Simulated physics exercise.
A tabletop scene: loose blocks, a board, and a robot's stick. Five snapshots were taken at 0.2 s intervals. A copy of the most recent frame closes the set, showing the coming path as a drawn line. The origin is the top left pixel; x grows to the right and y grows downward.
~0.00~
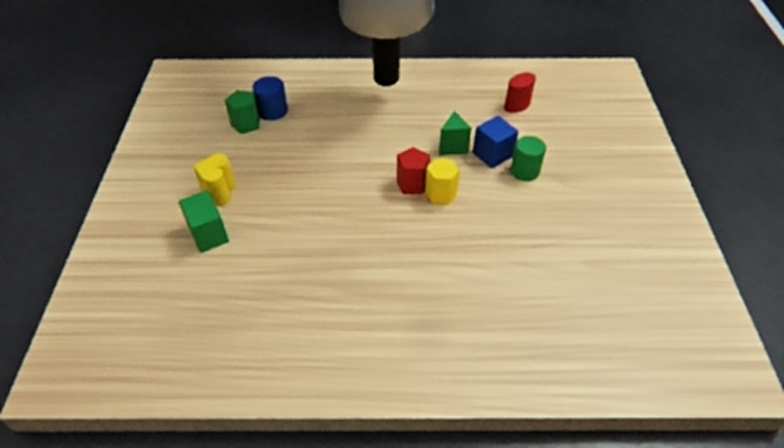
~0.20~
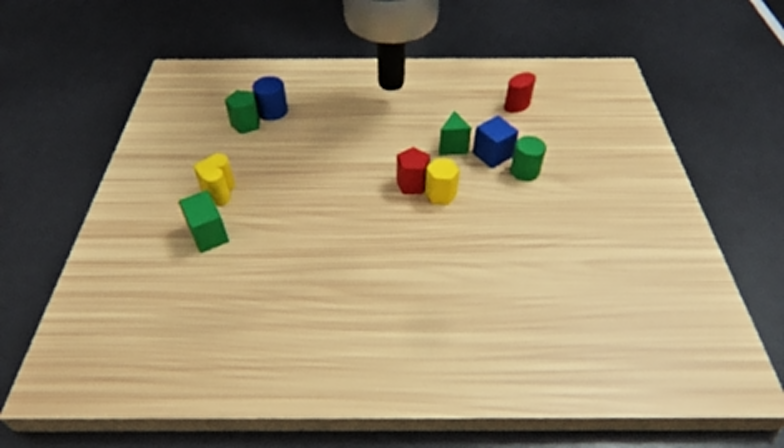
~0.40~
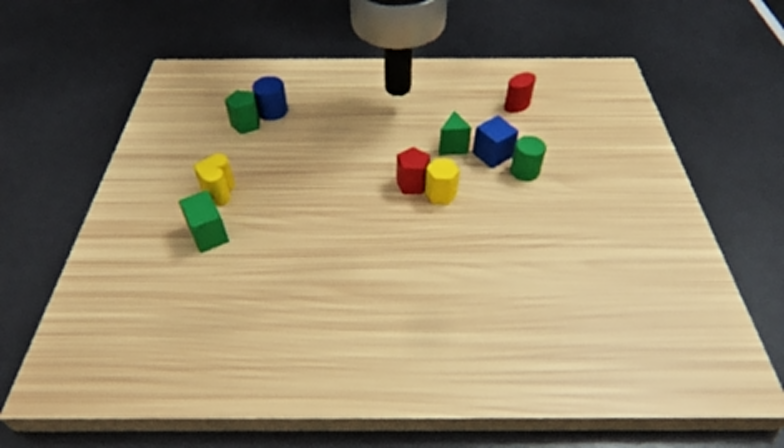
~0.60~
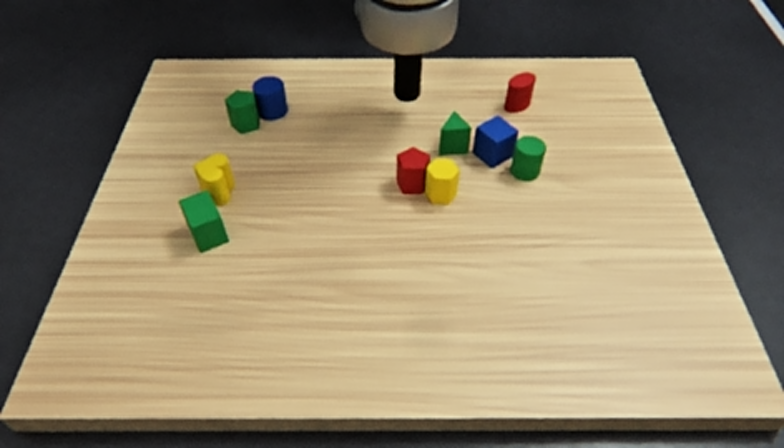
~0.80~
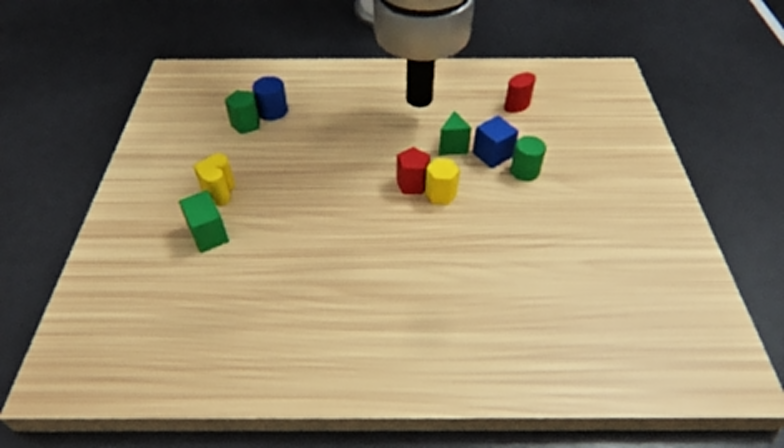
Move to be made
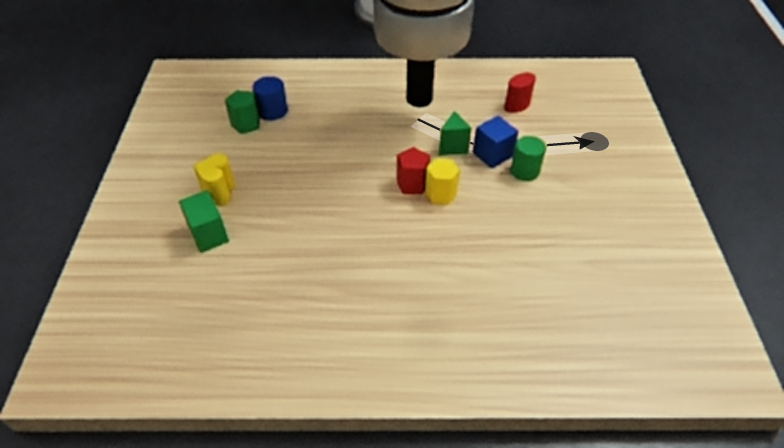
A robot's black stick moves slightly right and down while the colored blocks stay still.
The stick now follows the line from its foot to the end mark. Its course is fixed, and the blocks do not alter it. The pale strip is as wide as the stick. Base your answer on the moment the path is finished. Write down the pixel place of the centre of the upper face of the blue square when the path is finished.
At (540, 141).
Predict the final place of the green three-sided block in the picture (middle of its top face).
If I read the scene right, the answer is (467, 133).
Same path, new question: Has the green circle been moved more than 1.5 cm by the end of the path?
That would be a yes.
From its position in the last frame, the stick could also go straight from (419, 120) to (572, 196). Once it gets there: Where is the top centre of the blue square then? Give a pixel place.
Its top middle will sit at (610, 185).
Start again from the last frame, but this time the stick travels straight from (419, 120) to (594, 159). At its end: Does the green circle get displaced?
That would be a yes.
The drawn path runs from (419, 120) through (471, 143) and (533, 146) to (595, 141).
On the path given first. One third of the way, stick at (474, 124); green three-sided block at (466, 132), turned 65° clockwise; blue square at (501, 130), turned 15° anticlockwise.
Two thirds of the way, stick at (539, 127); green three-sided block at (467, 133), turned 75° clockwise; blue square at (540, 141), turned 30° clockwise; green circle at (559, 162).
At the end, stick at (601, 122); green three-sided block at (467, 133), turned 75° clockwise; blue square at (540, 141), turned 30° clockwise; red oval block not moved; green circle at (559, 162).
